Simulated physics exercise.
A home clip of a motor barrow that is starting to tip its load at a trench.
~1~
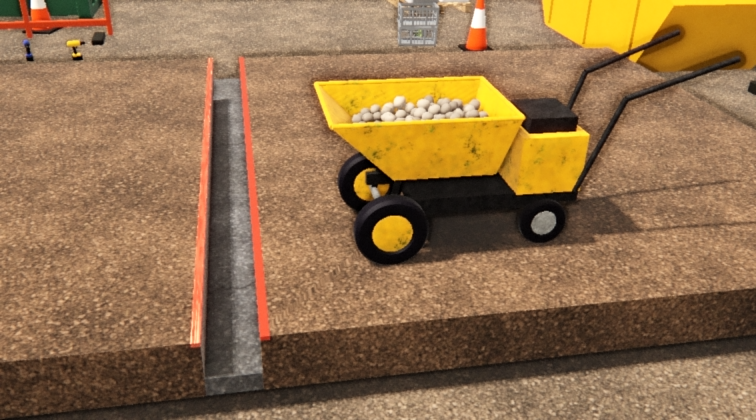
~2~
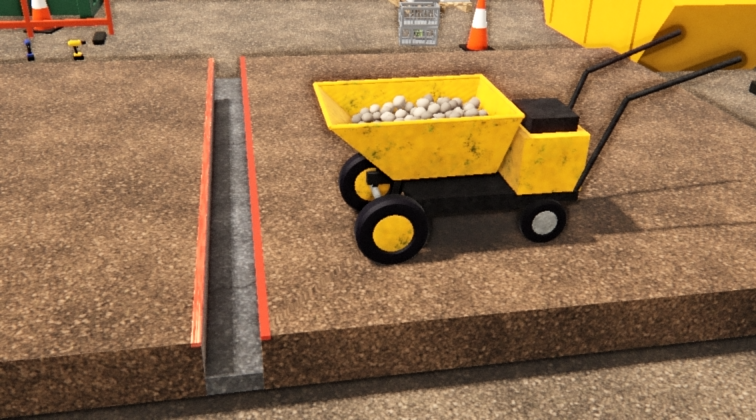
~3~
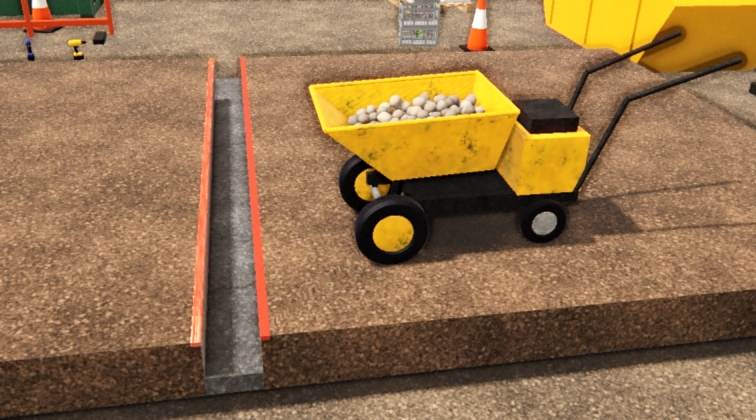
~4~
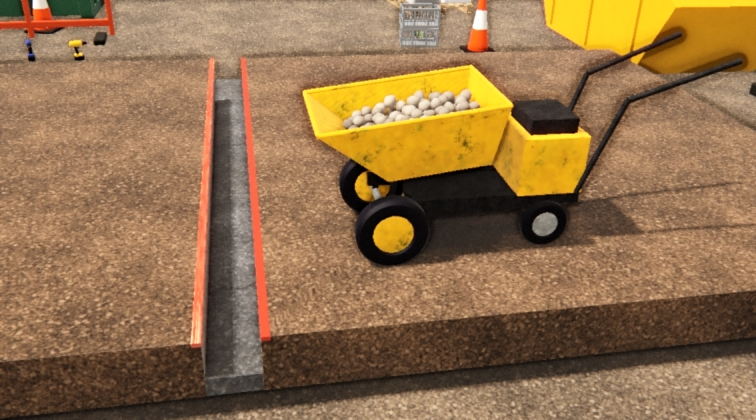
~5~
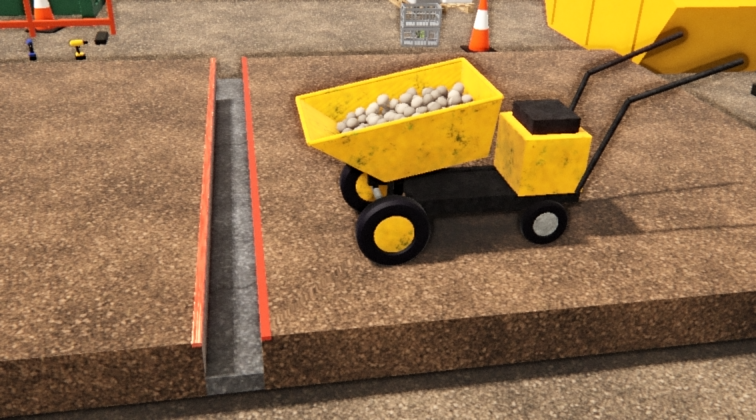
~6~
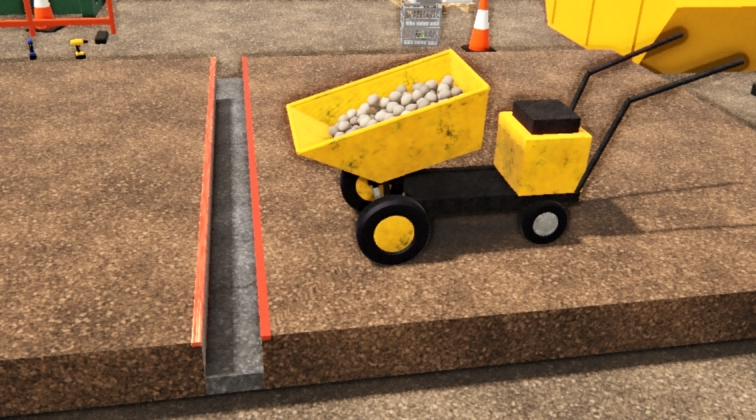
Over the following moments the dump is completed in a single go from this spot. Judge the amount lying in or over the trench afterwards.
Lying there is the larger part.
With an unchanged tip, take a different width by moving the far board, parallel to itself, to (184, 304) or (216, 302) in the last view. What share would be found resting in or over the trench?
In order: Near 80, then 50 percent.
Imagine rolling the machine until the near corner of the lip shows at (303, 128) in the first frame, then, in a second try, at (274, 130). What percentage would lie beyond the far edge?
I'd put it at around 20 percent the first time and 50 percent the second.
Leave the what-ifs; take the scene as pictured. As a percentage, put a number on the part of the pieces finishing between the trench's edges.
Result: Some 65 % of the load.
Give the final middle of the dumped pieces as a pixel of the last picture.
Once nothing moves, the middle sits near (229, 263).
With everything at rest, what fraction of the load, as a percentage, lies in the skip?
It ends up near 25 per cent.
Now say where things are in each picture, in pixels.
Lip of the skip (332, 127), level; top of the load (437, 120), river pebbles; first edge of the trench (262, 298); far edge (197, 304), the trench under half as wide as the skip, and about as deep as wide, in the first picture.
Lip of the skip (331, 128), level; top of the load (446, 120), in the second picture.
Lip of the skip (326, 131), tipped barely; top of the load (443, 118), in the third picture.
Lip of the skip (319, 137), tipped a little; top of the load (441, 112), in the fourth picture.
Lip of the skip (310, 144), tipped a little; top of the load (442, 104), in the fifth picture.
Lip of the skip (299, 153), tipped clearly; top of the load (431, 99); first edge of the trench (263, 298); far edge (199, 303), in the sixth picture.
Just after the last frame, skip tipped steeply; every one in the skip.
A moment on, skip tipped right over; the larger part in the skip; roughly a quarter in or heaped over the trench; just a few falling.
Further on, skip tipped right over; roughly a quarter in the skip; roughly two thirds in or heaped over the trench; about a tenth beyond it.
When it is over, skip tipped right over; roughly a quarter in the skip; roughly two thirds in or heaped over the trench; about a tenth beyond it.
